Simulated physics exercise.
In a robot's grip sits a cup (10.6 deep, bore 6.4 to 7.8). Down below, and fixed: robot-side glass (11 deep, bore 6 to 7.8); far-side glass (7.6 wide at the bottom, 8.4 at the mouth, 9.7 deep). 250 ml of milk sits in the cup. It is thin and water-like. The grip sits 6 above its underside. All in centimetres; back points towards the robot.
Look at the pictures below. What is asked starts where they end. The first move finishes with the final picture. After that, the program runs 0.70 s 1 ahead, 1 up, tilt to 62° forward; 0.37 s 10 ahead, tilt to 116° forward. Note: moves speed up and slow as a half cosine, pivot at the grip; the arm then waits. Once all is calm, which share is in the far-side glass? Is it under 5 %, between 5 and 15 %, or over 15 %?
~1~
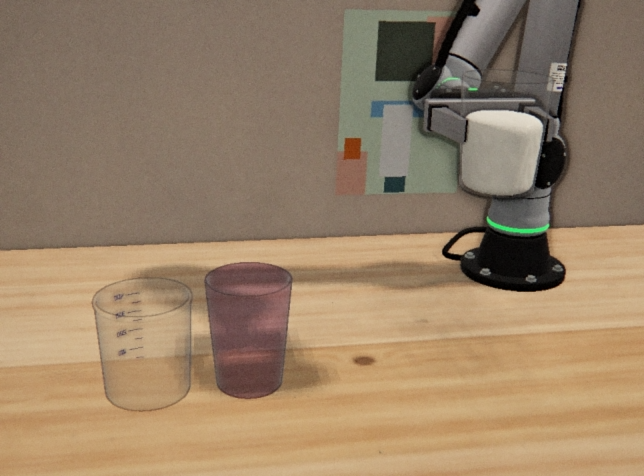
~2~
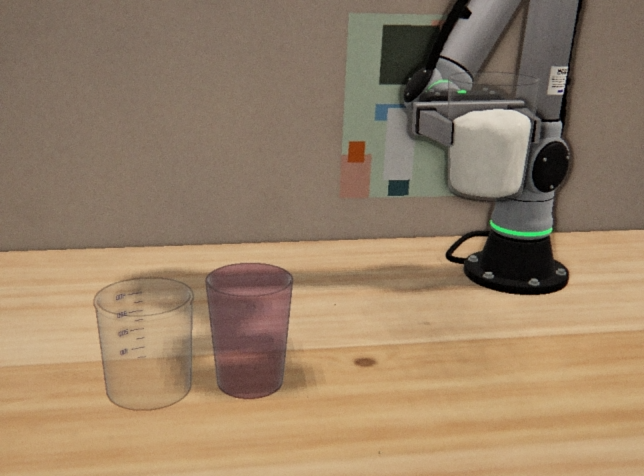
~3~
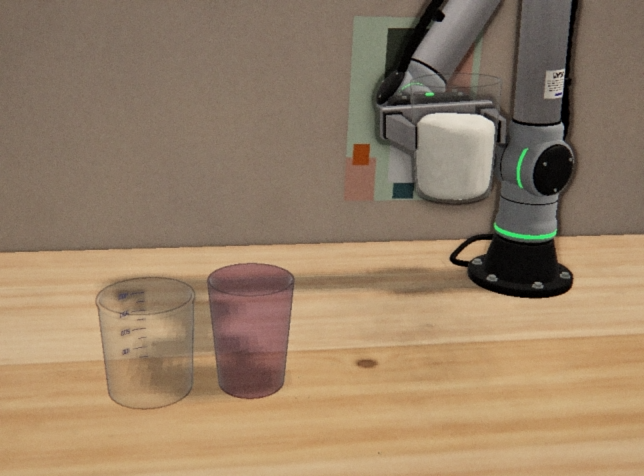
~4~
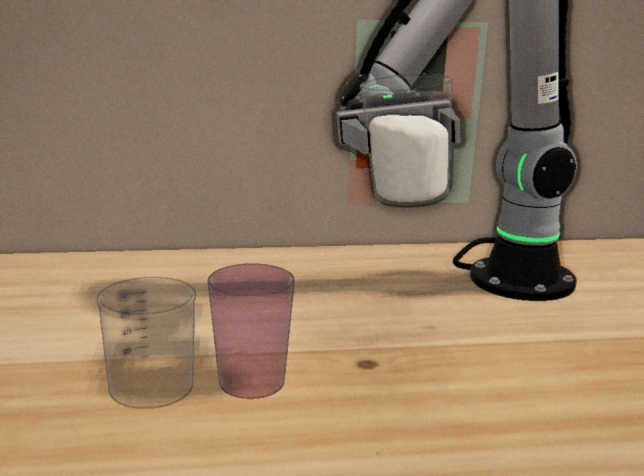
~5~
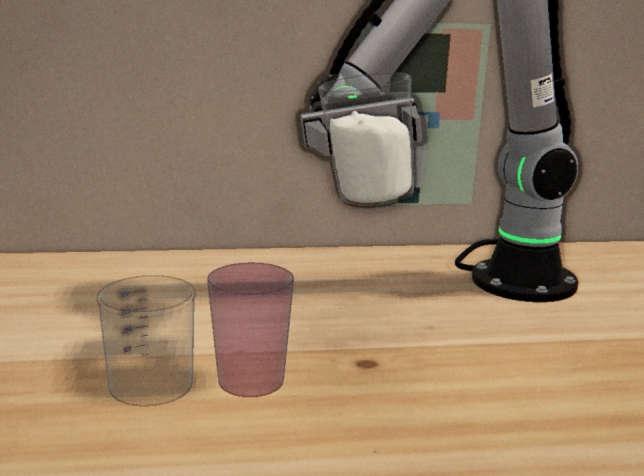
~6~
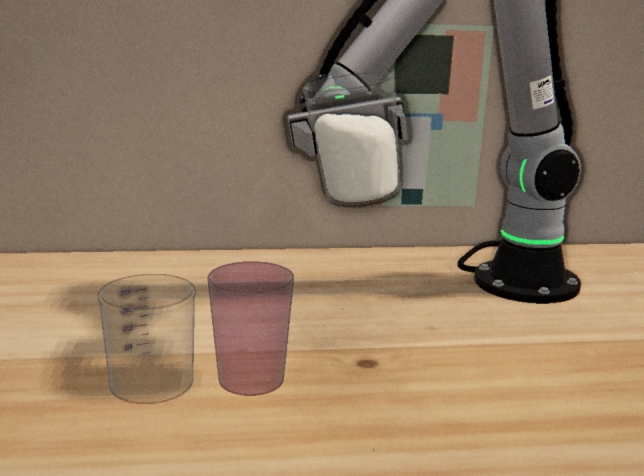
Over 15 %.
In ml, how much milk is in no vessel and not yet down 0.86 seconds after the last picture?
Estimate: About 5 ml.
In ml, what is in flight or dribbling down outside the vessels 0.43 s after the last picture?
Around 0 ml at that time.
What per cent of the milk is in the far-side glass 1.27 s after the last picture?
Share: Approx. 35%.
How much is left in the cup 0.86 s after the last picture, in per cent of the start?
Remaining share: Close to 90 per cent.
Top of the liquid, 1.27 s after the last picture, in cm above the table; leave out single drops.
Up to 14 cm.
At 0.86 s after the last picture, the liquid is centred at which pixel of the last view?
(314, 151), about.
Then, 0.43 s on, tilted 45° forward, liquid up to 27 above the table; 255 ml in the cup.
Then, 0.86 s on, tilted 82° forward, liquid up to 29 above the table; 230 ml in the cup, 20 ml in the robot-side glass, 5 ml in the air or running down outside.
Then, 1.27 s on, tilted 116° forward, liquid up to 26 above the table; 125 ml on the table or floor, 95 ml in the far-side glass, 20 ml in the robot-side glass, 15 ml in the air or running down outside.
Then, 2.07 s on, tilted 116° forward, liquid up to 2 above the table; 145 ml on the table or floor, 85 ml in the far-side glass, 20 ml in the robot-side glass.
In the end, 145 ml on the table or floor, 85 ml in the far-side glass, 20 ml in the robot-side glass. That is 34 % in the far-side glass.
